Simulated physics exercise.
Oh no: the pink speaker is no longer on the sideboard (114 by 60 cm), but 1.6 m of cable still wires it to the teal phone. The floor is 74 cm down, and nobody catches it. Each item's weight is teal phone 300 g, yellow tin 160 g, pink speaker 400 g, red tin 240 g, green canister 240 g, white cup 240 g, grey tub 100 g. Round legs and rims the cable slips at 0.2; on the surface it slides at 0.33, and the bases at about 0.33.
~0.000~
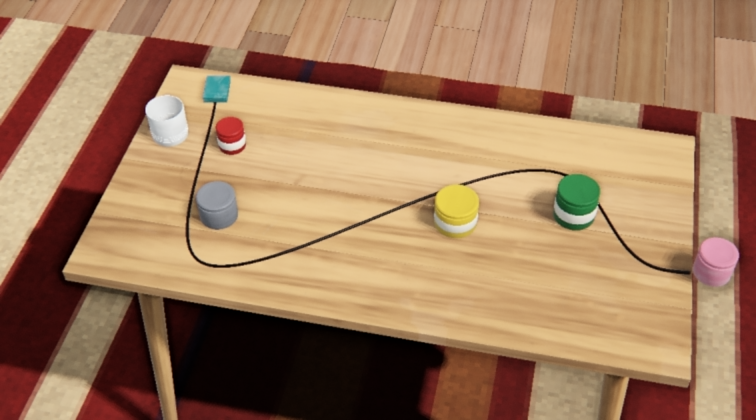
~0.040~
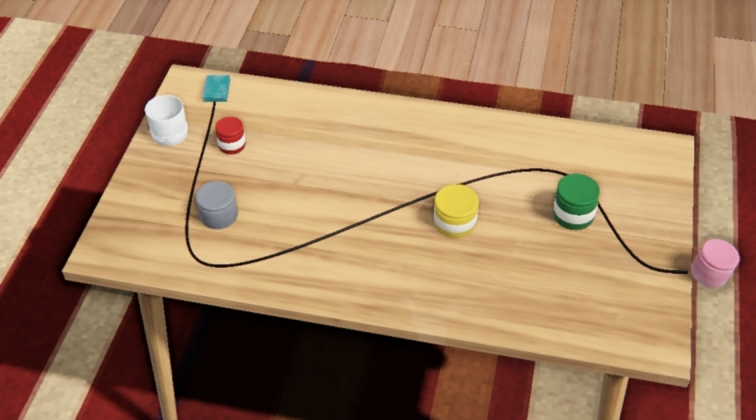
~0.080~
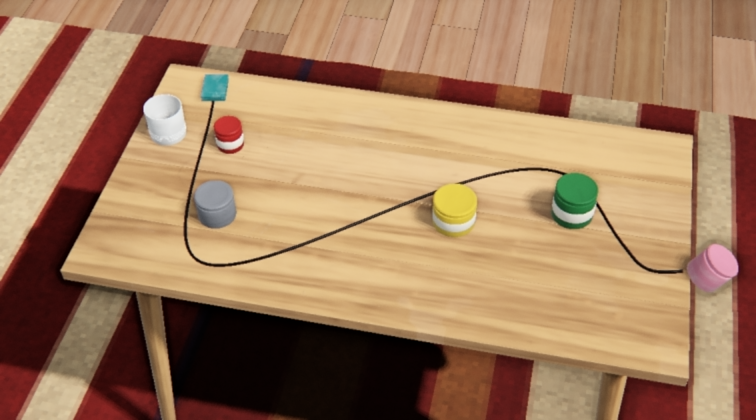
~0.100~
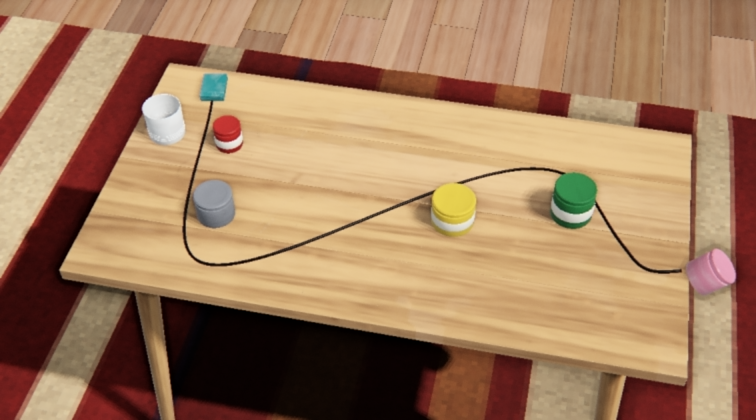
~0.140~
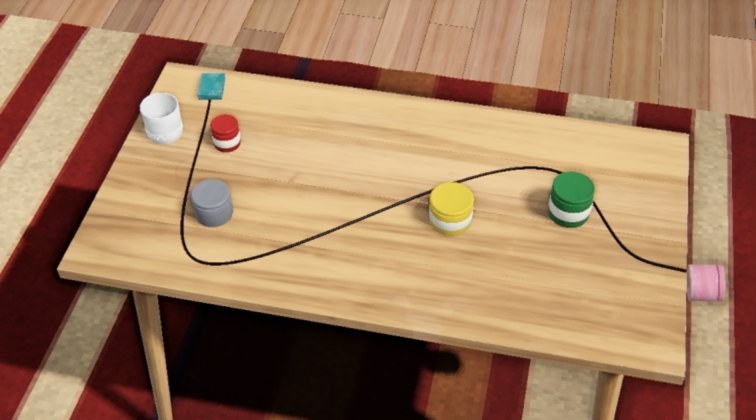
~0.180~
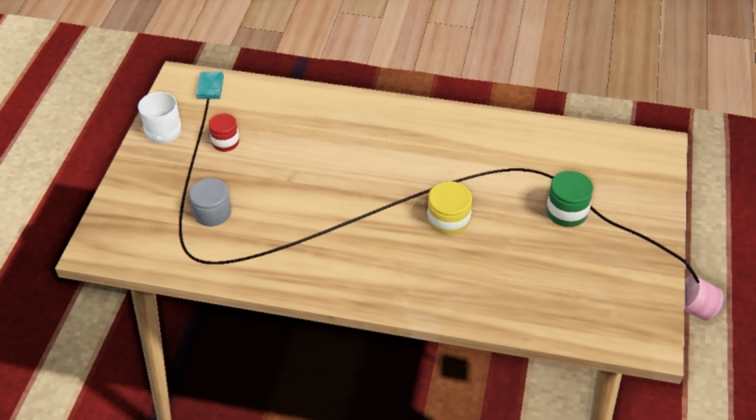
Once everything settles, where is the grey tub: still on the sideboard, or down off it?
Comes off.
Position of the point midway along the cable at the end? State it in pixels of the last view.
(635, 205) or so.
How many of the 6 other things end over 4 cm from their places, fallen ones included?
The count is 3.
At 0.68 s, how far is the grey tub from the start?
Lab note - grey tub, off the top.
At 0.4 s, the cable's tail end at (209, 104); grey tub 24 cm off its start, pink speaker over the edge, green canister 2 cm off its start.
At 0.7 s, the cable's tail end at (249, 131); grey tub over the edge, red tin 18 cm off its start, pink speaker over the edge.
At 0.9 s, the cable's tail end at (262, 136); grey tub over the edge, red tin 21 cm off its start at (309, 78), teal phone 18 cm off its start at (242, 133).
At 1.2 s, the cable's tail end at (262, 136); grey tub over the edge, red tin 21 cm off its start, teal phone 18 cm off its start.
At 2.4 s, the cable's tail end at (262, 136); grey tub over the edge, red tin 21 cm off its start at (309, 78), teal phone 18 cm off its start at (242, 133), pink speaker over the edge.
